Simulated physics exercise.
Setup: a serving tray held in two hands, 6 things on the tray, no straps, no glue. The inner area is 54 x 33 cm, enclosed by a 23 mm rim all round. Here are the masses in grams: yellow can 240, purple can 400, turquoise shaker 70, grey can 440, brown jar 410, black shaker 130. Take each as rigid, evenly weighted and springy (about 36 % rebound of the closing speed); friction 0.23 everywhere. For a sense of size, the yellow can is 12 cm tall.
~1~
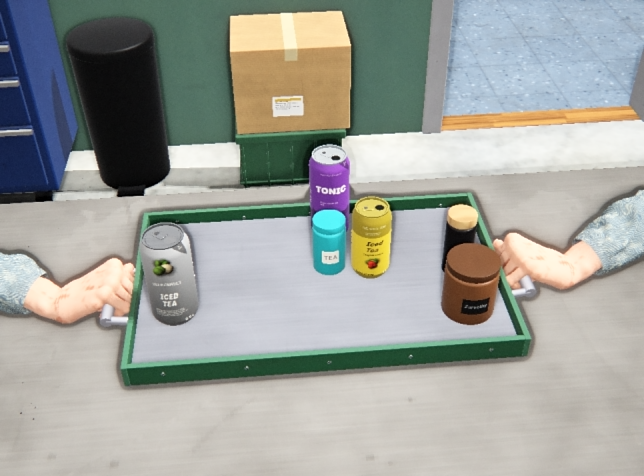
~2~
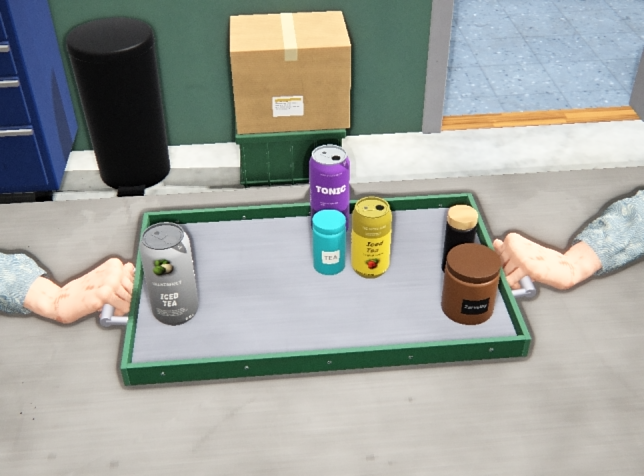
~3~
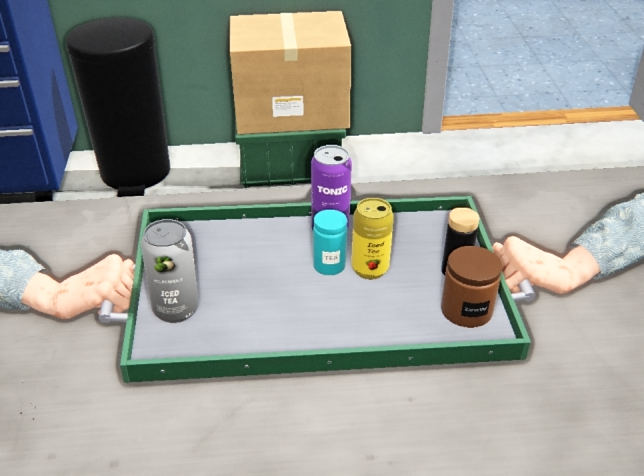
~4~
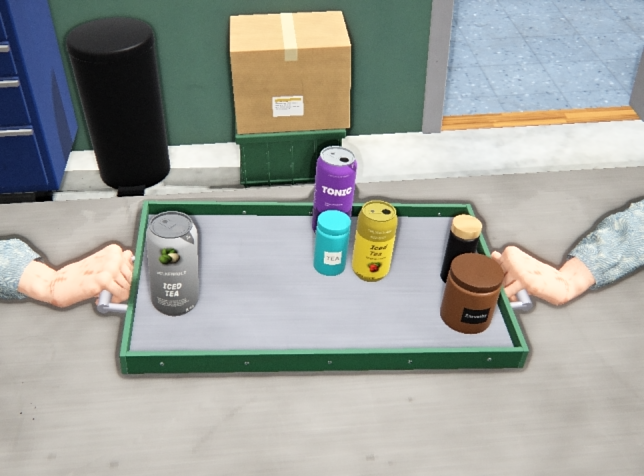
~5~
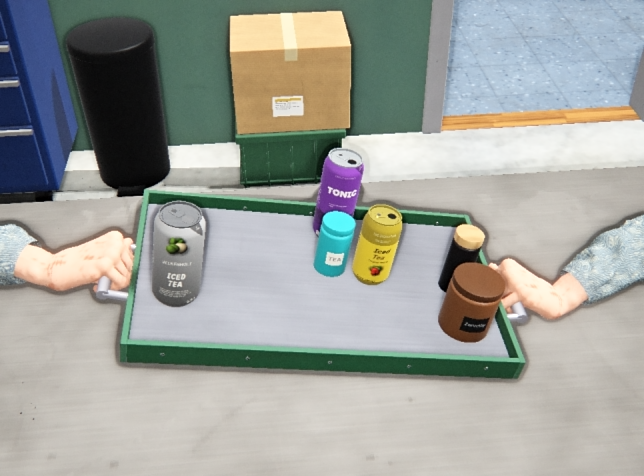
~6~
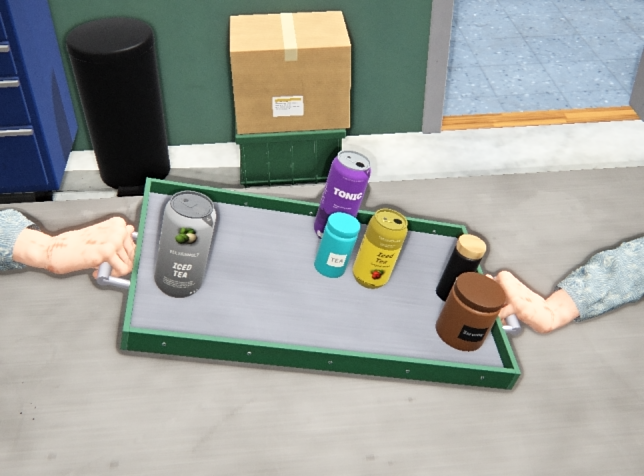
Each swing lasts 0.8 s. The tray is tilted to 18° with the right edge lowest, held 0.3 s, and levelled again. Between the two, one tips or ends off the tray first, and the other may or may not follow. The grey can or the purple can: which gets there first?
The latter one of the two.
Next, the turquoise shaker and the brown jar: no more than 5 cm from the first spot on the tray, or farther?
Here the turquoise shaker moves off, and the brown jar is left in place.
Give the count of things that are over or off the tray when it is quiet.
Tally: 1.
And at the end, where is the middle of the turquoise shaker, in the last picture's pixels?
It comes to rest somewhere around (426, 227).
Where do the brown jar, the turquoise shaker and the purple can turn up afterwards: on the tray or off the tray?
Well, the brown jar does not come off, the turquoise shaker does not come off, and the purple can does come off.
Then, 0.50 s on from there, tilt 18°, right edge down; grey can moved 13 cm near (277, 256); purple can moved 12 cm near (410, 214); yellow can moved 11 cm.
Then, 0.90 s on from there, tilt 11°, right edge down; purple can now off the tray; grey can moved 38 cm near (440, 274); turquoise shaker moved 15 cm.
In the end, off the tray, purple can; not toppled but over 5 cm from the start, yellow can, turquoise shaker and grey can; the other 2 under 5 cm from the start. At the end, from the last picture's camera, grey can near (438, 247), purple can near (565, 276). Grey can was never lost; purple can went 0.82 s after the last picture.
